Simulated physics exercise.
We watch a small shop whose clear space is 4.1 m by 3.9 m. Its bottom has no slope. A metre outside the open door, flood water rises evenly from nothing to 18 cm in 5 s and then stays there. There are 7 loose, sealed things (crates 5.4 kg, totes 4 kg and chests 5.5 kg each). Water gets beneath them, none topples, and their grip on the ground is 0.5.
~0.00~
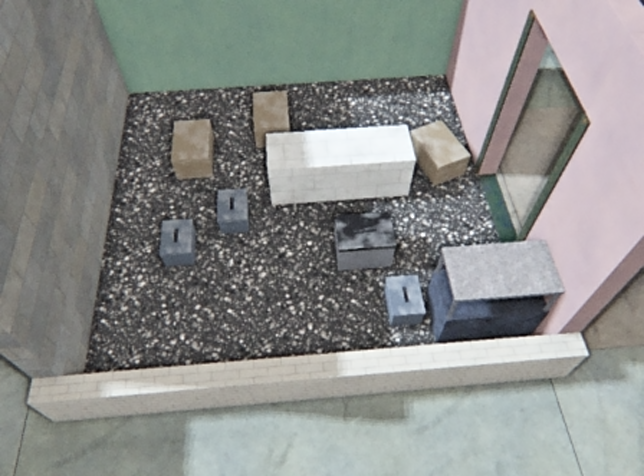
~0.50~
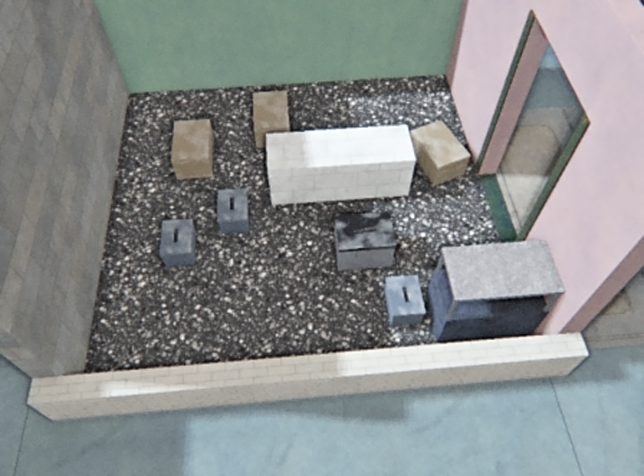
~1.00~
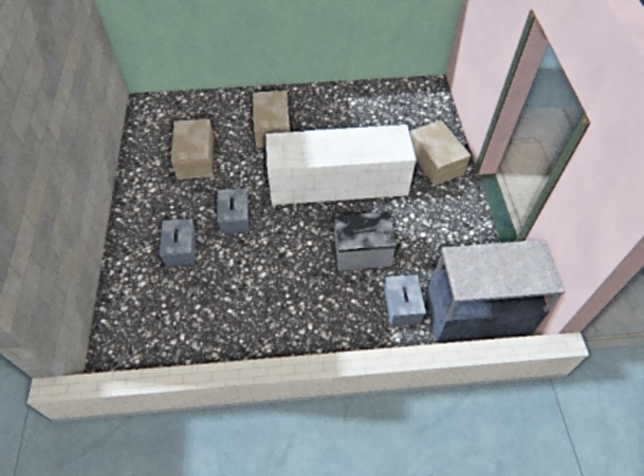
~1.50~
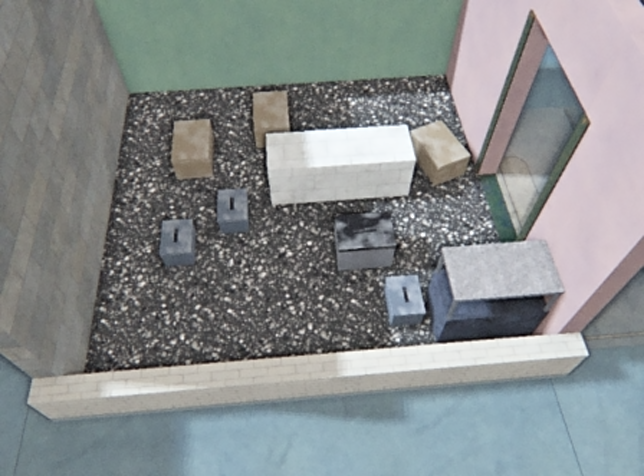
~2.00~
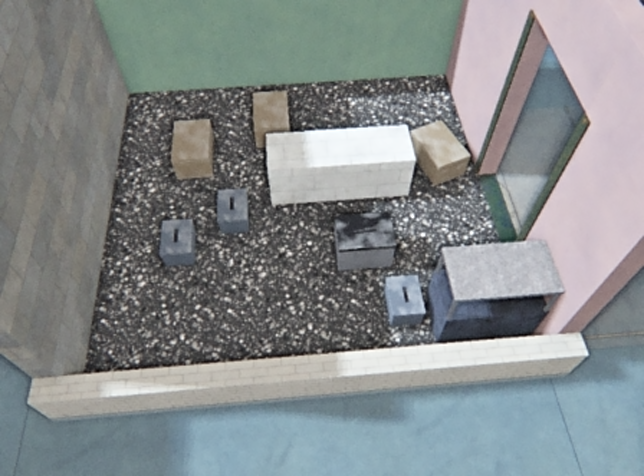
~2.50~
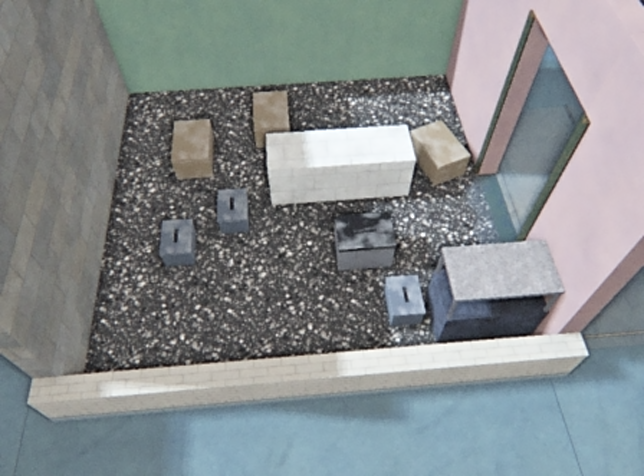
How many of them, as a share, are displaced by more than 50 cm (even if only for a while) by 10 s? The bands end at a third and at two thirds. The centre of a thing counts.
It is between one and two thirds.
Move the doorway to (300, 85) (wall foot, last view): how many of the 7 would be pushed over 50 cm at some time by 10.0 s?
In that case 4 of them.
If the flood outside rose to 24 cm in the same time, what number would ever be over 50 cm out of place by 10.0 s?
Then 5.
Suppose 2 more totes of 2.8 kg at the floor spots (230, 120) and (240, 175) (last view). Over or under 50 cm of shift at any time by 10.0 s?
In that order: Less, under.
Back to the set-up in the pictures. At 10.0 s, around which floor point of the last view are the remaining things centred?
At about (256, 190).
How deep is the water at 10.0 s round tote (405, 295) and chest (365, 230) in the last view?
Roughly 3 and 11 cm.
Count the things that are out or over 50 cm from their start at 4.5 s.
0 of them.
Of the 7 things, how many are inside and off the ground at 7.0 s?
I count 1.
After 3.5 s 0 of 7 are over 50 cm from their spots; 0 afloat.
After 4.5 s 0 of 7 are over 50 cm from their spots; 0 afloat.
After 7.0 s 3 of 7 are over 50 cm from their spots; 1 afloat.
After 10.0 s 3 of 7 are over 50 cm from their spots, and 3 have been at some point; 5 afloat.
